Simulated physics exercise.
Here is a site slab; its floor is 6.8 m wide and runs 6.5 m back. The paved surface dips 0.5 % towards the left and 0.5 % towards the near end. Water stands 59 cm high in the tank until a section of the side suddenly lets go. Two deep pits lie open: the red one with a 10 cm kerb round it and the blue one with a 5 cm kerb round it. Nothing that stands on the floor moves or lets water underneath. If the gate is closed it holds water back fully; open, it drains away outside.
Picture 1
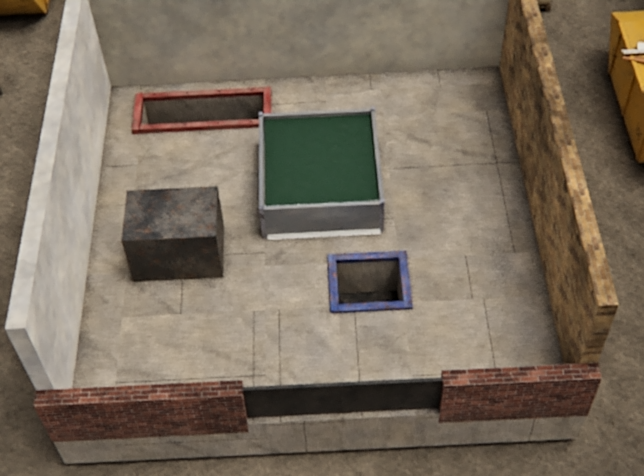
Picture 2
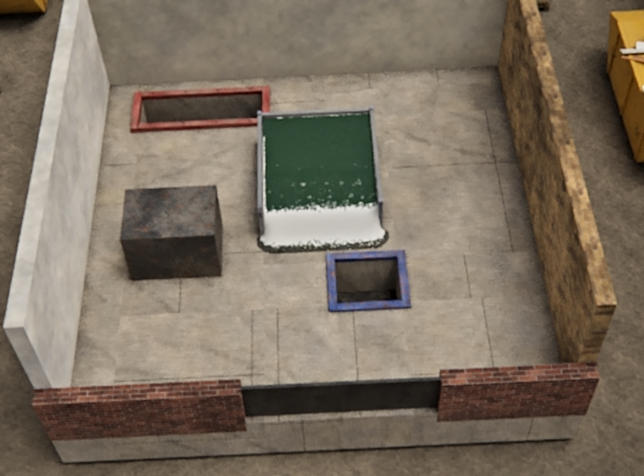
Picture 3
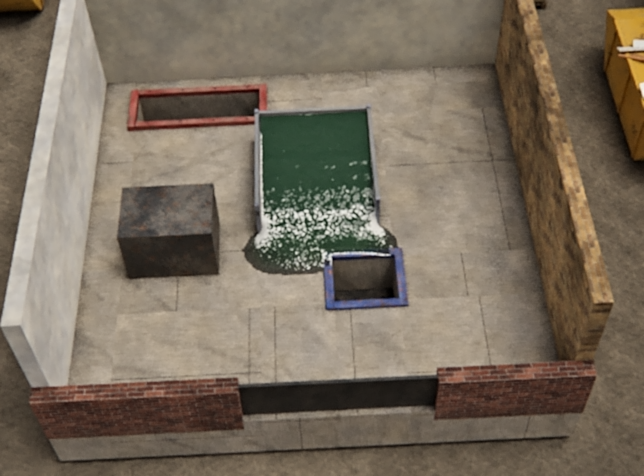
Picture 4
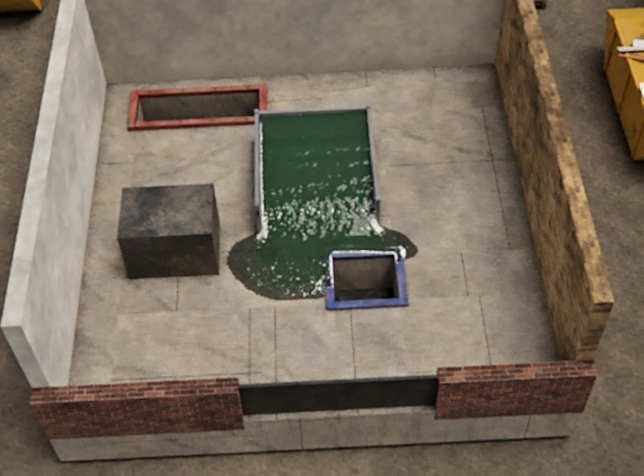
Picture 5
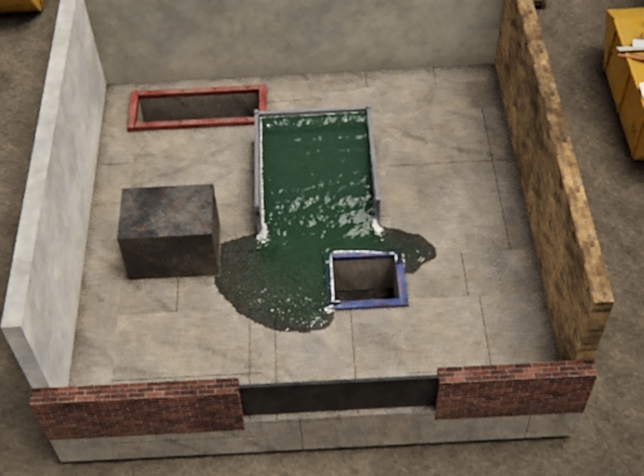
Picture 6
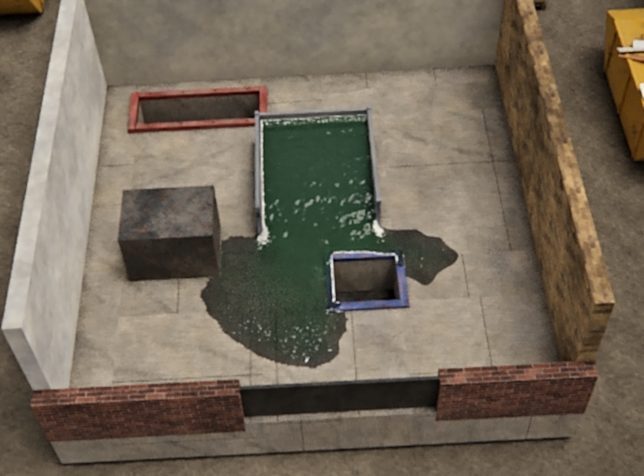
Green water pours from the tank's near end and spreads across the slab around the blue-edged pit.
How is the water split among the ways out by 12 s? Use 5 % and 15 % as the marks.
Shares: The gate takes not even 5 %; the red pit takes less than 5 %; the blue pit takes over 15 %.
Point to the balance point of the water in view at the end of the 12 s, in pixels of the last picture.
Near (294, 242).
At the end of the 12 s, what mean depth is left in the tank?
Some 3 cm.
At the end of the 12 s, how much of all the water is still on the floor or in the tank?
Some 70 per cent remains.
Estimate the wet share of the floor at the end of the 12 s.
Near 95 per cent is wet.
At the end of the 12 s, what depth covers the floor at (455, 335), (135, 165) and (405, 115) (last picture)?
About 4, 5 and 3 cm.
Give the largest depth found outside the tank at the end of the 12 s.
Roughly 6 cm.
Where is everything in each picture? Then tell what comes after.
Still water, 59 cm deep, in the tank at (319, 160), in the first picture.
Water pours out at (321, 221) and has run 0.9 m, to (261, 239); deepest outside 26 cm, 59 cm at the tank's back, in the second picture.
Water pours out at (318, 221) and has run 1.2 m, to (392, 249); deepest outside 28 cm, 59 cm at the tank's back, in the third picture.
Water pours out at (318, 222) and has run 1.5 m, to (412, 251); deepest outside 26 cm, 59 cm at the tank's back, in the fourth picture.
The front is at (279, 325), 1.8 m from the gap at (318, 223); 3.1 m2 of floor is under water; 54 cm left at the back of the tank, in the fifth picture.
The front is at (311, 361), 2.3 m from the gap at (319, 225); 4.2 m2 of floor is under water; 49 cm left at the back of the tank, in the sixth picture.
A moment later water covers 25 % of the floor and is deepest (32 cm) near (334, 254); gone so far, the gate 0 %, the red pit 0 %, the blue pit 14 %.
Soon after water covers 30 % of the floor and is deepest (27 cm) near (290, 392); gone so far, the gate 0 %, the red pit 0 %, the blue pit 23 %.
Next water covers 40 % of the floor and is deepest (26 cm) near (80, 416); gone so far, the gate 0 %, the red pit 0 %, the blue pit 29 %.
Later on water covers 70 % of the floor and is deepest (13 cm) near (107, 93); gone so far, the gate 0 %, the red pit 0 %, the blue pit 31 %.
At the end water covers 95 % of the floor and is deepest (6 cm) near (185, 410); gone so far, the gate 0 %, the red pit 0 %, the blue pit 31 %.
